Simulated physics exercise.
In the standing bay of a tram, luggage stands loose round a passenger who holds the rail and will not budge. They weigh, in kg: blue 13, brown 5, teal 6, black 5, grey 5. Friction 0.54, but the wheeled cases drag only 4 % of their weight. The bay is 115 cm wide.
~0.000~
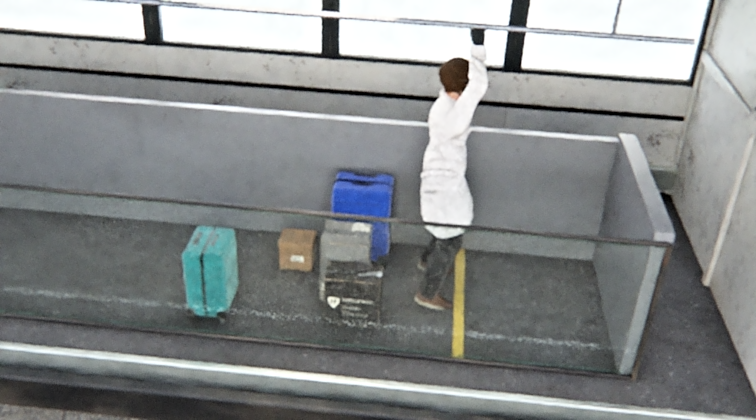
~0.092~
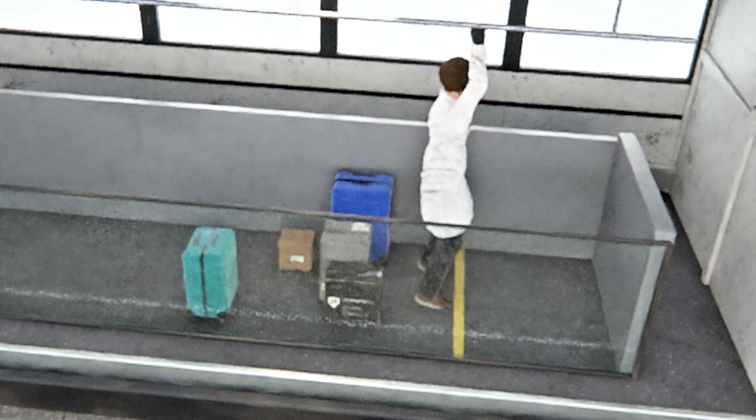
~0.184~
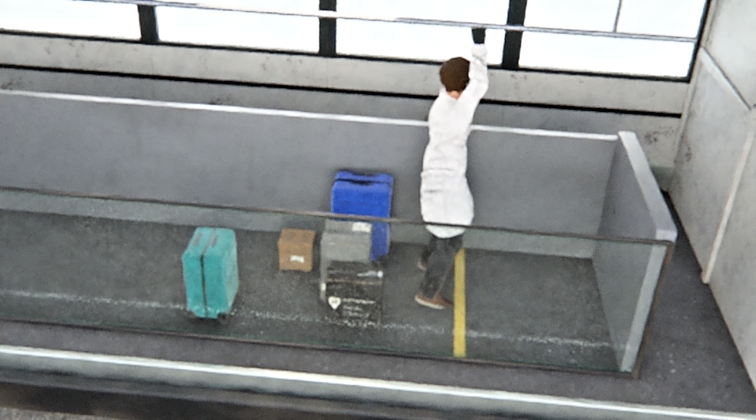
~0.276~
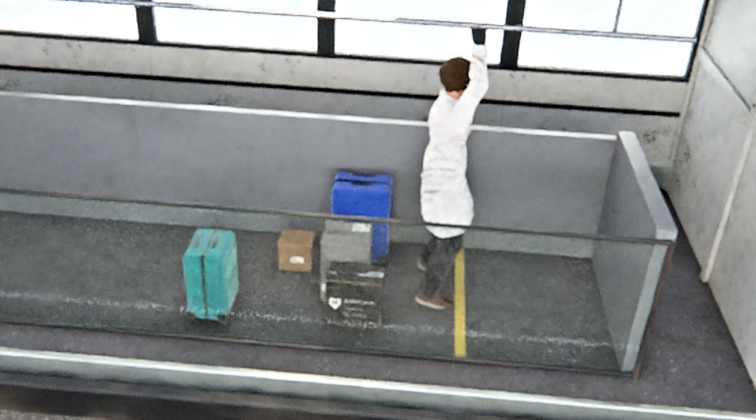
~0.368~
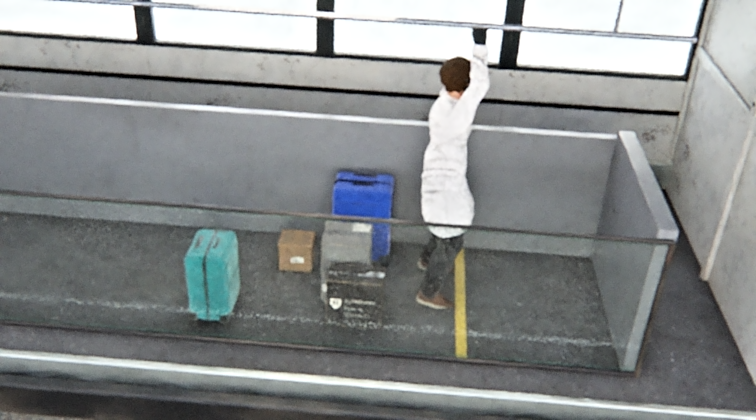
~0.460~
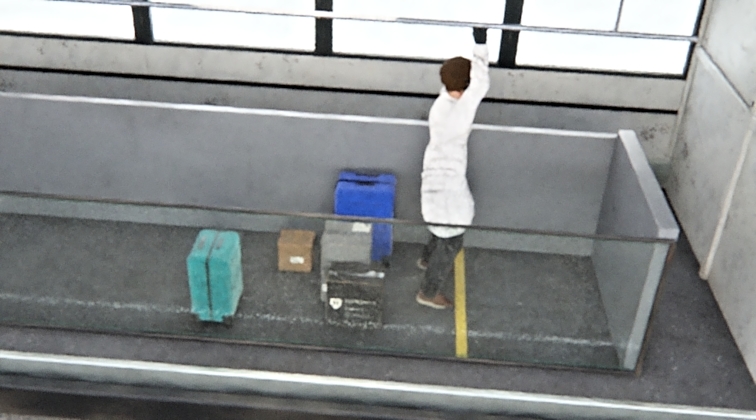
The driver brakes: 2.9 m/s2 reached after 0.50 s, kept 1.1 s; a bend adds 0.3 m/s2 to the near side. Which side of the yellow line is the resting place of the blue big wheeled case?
The blue big wheeled case rests short of the yellow line.
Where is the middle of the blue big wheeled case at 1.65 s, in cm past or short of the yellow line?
About 40 cm short of it.
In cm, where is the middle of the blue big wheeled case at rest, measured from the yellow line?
About 40 cm short of it.
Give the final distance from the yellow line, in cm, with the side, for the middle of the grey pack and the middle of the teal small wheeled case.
Grey pack 70 short, teal small wheeled case 20 short.
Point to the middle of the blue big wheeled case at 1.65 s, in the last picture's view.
Near (401, 221).
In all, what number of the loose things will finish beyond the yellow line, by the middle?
1 of them.
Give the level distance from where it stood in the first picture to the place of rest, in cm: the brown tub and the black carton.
Brown tub 0, black carton 70.
After 0.75 s the blue big wheeled case is 48 cm short of the yellow line, tilted 0°, near (389, 223) in the last picture's view; the teal small wheeled case 129 cm short of the yellow line, tilted 0°.
After 1.15 s the blue big wheeled case is 41 cm short of the yellow line, tilted 0°, near (400, 222) in the last picture's view; the teal small wheeled case 85 cm short of the yellow line, tilted 0°.
After 1.65 s the blue big wheeled case is 41 cm short of the yellow line, tilted 0°, near (401, 221) in the last picture's view; the teal small wheeled case 44 cm short of the yellow line, tilted 0°.
When all is still (2.3 s), blue big wheeled case stops short of the yellow line; brown tub stops short of the yellow line; teal small wheeled case stops short of the yellow line; black carton crosses the yellow line; grey pack stops short of the yellow line.
